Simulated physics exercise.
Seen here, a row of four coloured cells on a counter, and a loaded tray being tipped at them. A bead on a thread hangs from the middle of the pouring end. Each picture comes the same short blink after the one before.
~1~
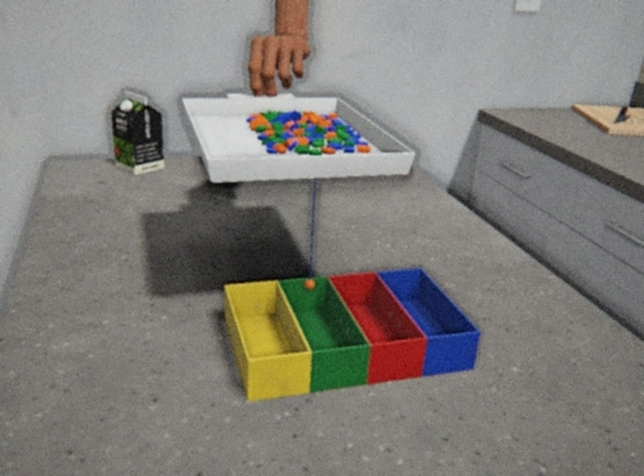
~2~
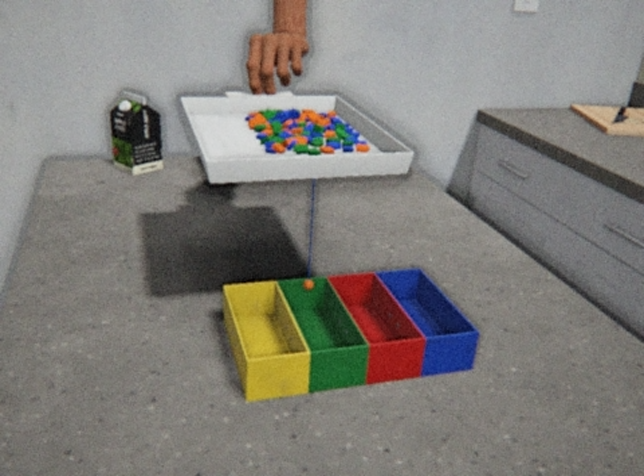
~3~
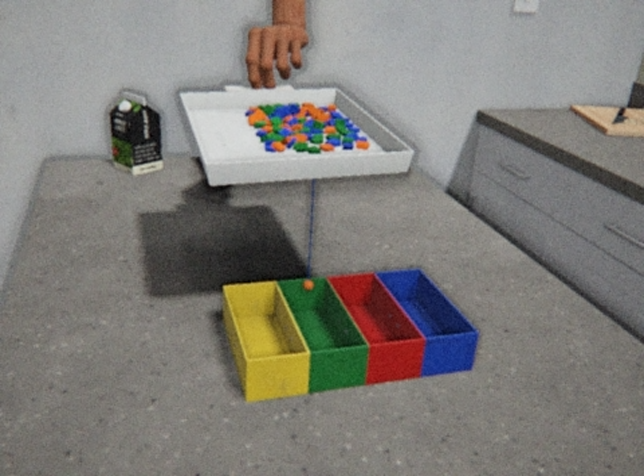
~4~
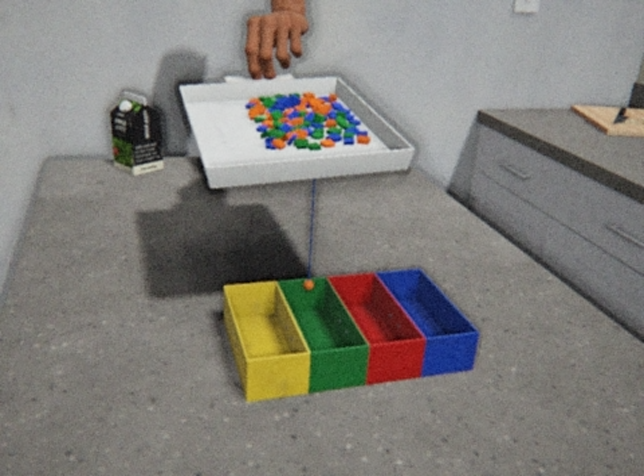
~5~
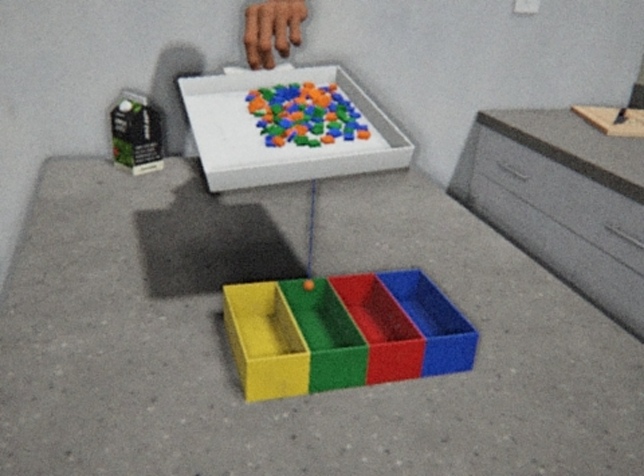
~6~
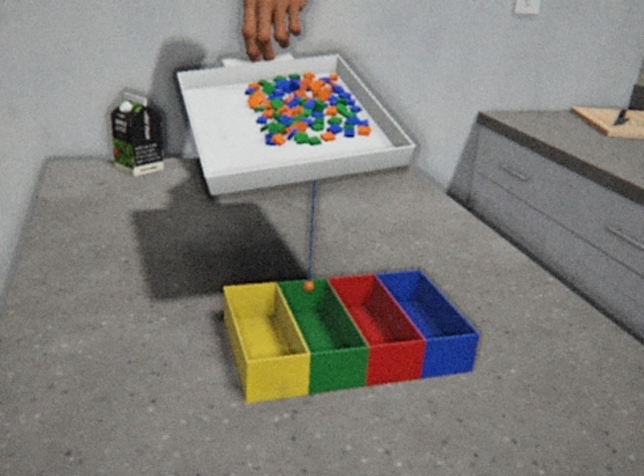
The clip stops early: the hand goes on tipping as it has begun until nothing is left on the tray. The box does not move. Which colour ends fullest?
Most goes to the yellow cell.
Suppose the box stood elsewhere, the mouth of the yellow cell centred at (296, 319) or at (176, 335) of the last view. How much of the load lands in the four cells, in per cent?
The first gives 10 %, the second 90 %.
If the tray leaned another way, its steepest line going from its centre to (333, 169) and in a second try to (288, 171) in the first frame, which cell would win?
One: The red cell. Two: The yellow one.
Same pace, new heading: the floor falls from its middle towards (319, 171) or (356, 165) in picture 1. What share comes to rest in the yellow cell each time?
Roughly 10 per cent, and 0 per cent.
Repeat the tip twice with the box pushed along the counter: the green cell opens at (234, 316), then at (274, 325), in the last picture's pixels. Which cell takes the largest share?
In turn: That green cell; yellow.
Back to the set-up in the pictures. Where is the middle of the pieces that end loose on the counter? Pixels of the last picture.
Near (200, 347).
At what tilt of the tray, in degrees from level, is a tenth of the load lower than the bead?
At about 85°.
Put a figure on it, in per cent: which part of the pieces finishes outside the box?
Some 50 per cent.
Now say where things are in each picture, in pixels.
Corners of the pouring end at (212, 159) and (410, 152), level; middle of the load at (303, 128), mosaic tiles; bead on its thread at (310, 285); yellow cell at (279, 373); green cell at (340, 365); red cell at (397, 357); blue cell at (451, 350), in the first frame.
Corners of the pouring end at (211, 160) and (409, 152), level; middle of the load at (302, 127), in the second frame.
Corners of the pouring end at (210, 162) and (409, 150), tipped barely, lowest at the left corner; middle of the load at (302, 123), in the third frame.
Corners of the pouring end at (210, 166) and (409, 148), tipped a little, lowest at the left corner; middle of the load at (302, 116), in the fourth frame.
Corners of the pouring end at (210, 170) and (409, 146), tipped a little, lowest at the left corner; middle of the load at (302, 109), in the fifth frame.
Corners of the pouring end at (210, 174) and (410, 145), tipped a little, lowest at the left corner; middle of the load at (302, 104); yellow cell at (278, 374); green cell at (339, 367); red cell at (396, 359); blue cell at (450, 352), in the sixth frame.
Soon after the last picture, tray tipped steeply; nearly all on the tray; a stray few falling or outside the box.
A little later, tray tipped right over; most on the tray; a stray few in the yellow cell; a small part falling or outside the box.
Later still, tray tipped past a quarter turn; about half in the yellow cell; about half falling or outside the box.
At rest, tray tipped past a quarter turn; about half in the yellow cell; none in the green cell; none in the red cell; none in the blue cell; about half outside the box.
